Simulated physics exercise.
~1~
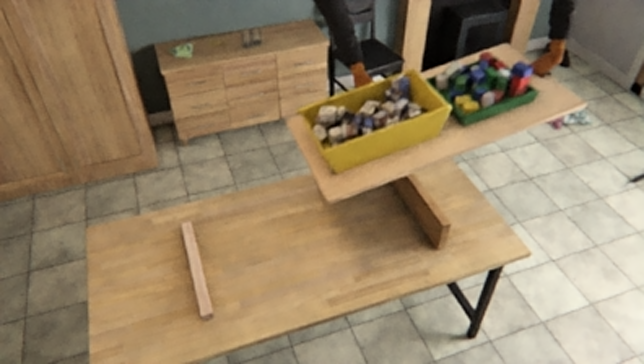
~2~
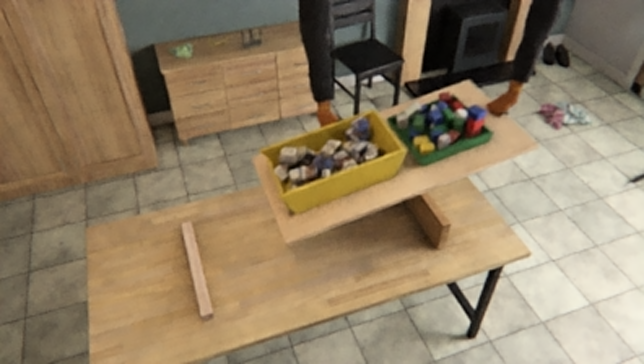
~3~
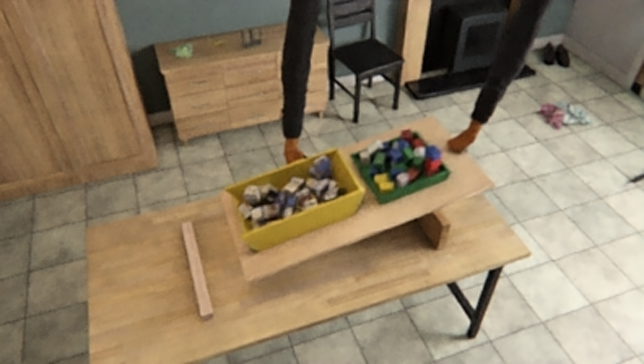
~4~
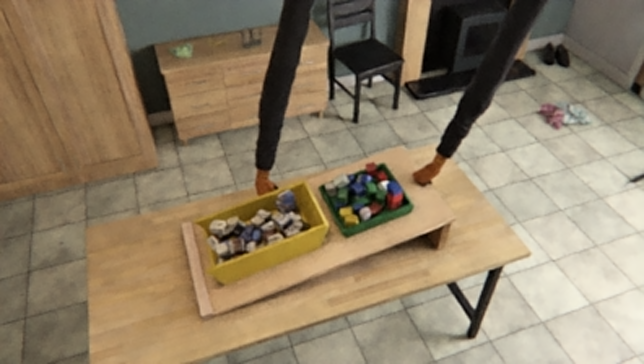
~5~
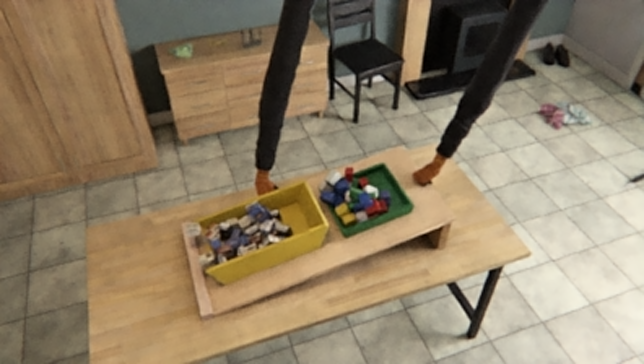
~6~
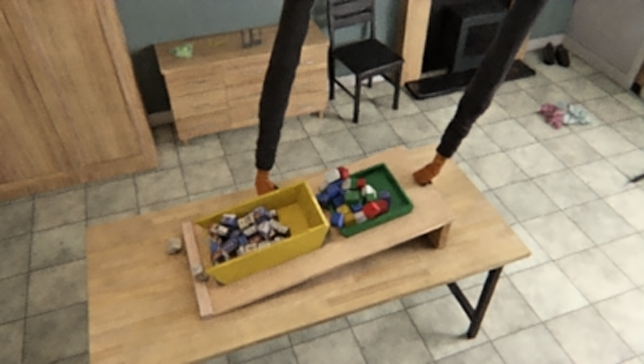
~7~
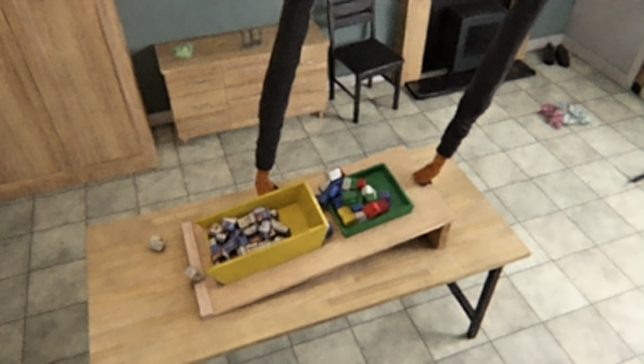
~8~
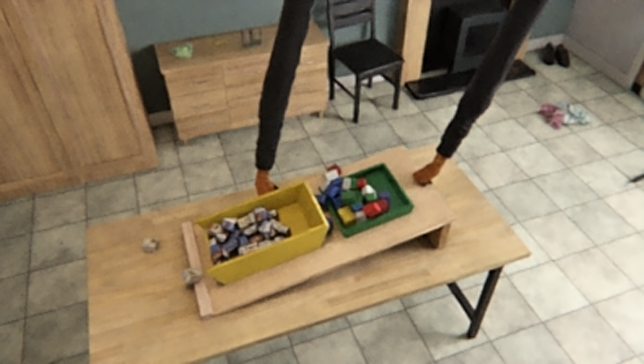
A tilted board carrying a yellow tote of small cartons and a green tote of toy bricks swings forwards and down, guided by a person's two hands. It travels left over a wooden table, sinking towards a batten on the tabletop. The board stops abruptly against the batten and table, and the hands hold it there. Both loads slide left inside their totes, and a couple of cartons spill over the yellow tote's low left end. They come to rest beyond it, while some bricks gather between the totes and most cartons stay inside.
